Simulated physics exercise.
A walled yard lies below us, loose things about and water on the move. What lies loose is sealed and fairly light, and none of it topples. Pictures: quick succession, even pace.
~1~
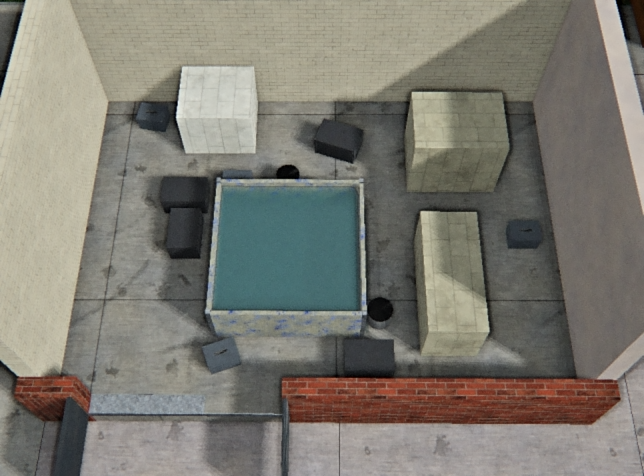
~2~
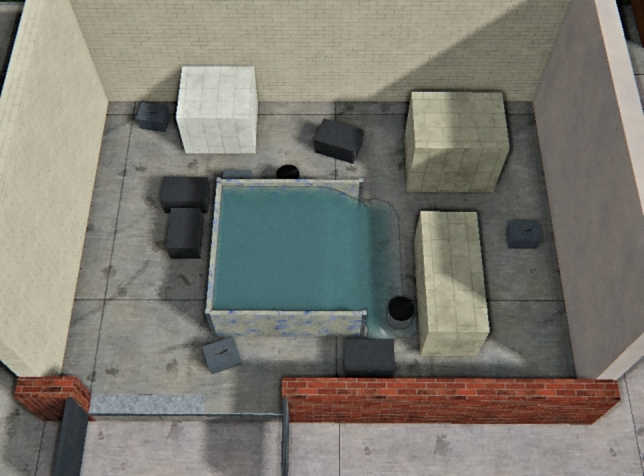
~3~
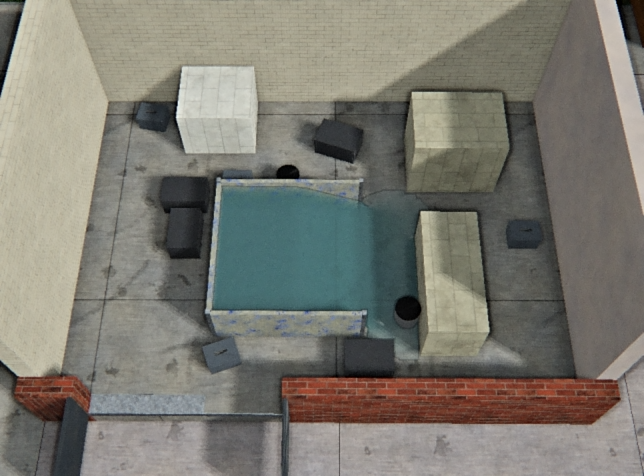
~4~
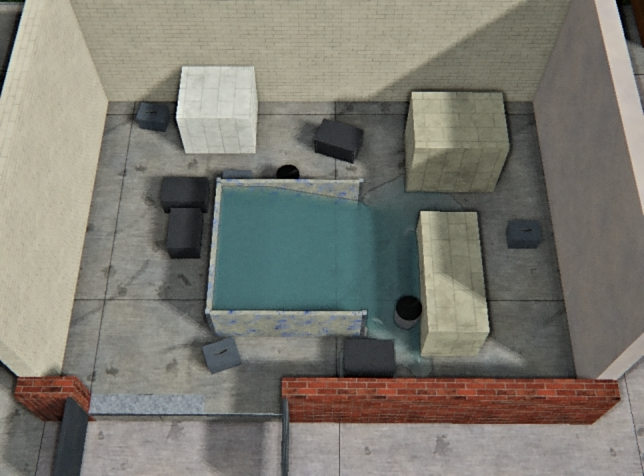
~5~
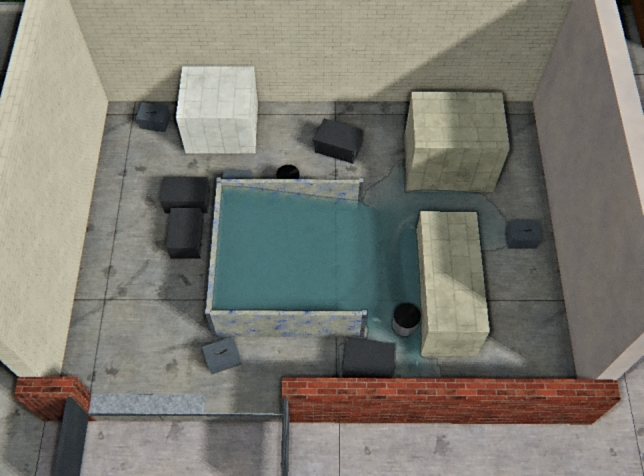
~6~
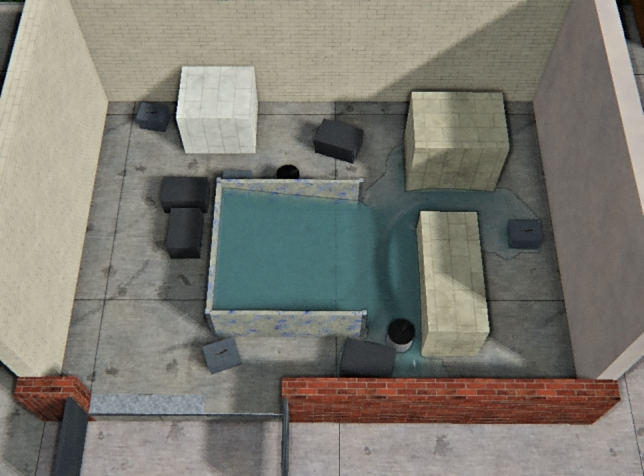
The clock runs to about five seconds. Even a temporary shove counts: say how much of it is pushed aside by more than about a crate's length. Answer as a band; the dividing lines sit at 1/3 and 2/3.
1/3 to 2/3.
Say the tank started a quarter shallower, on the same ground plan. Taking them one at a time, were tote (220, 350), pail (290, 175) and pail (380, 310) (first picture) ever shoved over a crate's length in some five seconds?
Per item, in order: Cleared the mark; missed the mark; cleared the mark.
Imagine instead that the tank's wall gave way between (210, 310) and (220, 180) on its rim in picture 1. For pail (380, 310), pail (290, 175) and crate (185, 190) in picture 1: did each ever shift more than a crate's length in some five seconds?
Well, in order they come out as under that mark, beyond that mark and beyond that mark.
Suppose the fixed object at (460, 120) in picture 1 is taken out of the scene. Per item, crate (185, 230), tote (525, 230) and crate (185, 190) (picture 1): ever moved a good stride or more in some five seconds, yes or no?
First object never went far; second object was driven off; third object never went far.
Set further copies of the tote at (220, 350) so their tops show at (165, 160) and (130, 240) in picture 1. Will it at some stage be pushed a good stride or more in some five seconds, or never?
First: Stays short of it; second: Stays short of it.
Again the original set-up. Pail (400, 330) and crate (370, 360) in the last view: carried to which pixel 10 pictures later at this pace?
(283, 338) and (212, 359).
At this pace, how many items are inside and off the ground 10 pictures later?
It works out to 2.
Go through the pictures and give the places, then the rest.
In the first frame, a pail at (381, 309) rests on the ground; a crate at (370, 355), on the bottom; 0 of 10 have shifted.
In the second frame, a pail at (401, 308), on the bottom, close to its start; a crate at (370, 355), on the bottom; 1 of 10 have shifted.
In the third frame, a pail at (408, 308) floats, a stride from its start; a crate at (370, 355) rests on the ground; 1 of 10 have shifted.
In the fourth frame, a pail at (409, 308), afloat, a stride from its start; a crate at (370, 355), on the bottom; 1 of 10 have shifted.
In the fifth frame, a pail at (407, 315), afloat, a stride from its start; a crate at (370, 357), on the bottom; 1 of 10 have shifted.
In the sixth frame, a pail at (402, 331) floats, a stride from its start; a crate at (369, 359) rests on the ground, close to its start; 2 of 10 have shifted.
A moment on, 1 of 10 are well off their spots; 1 afloat.
Next, 4 of 10 are well off their spots; 2 afloat.
Later, 5 of 10 are well off their spots; 3 afloat.
In the end, 6 of 10 are well off their spots, and 6 have been at some point; 3 afloat.
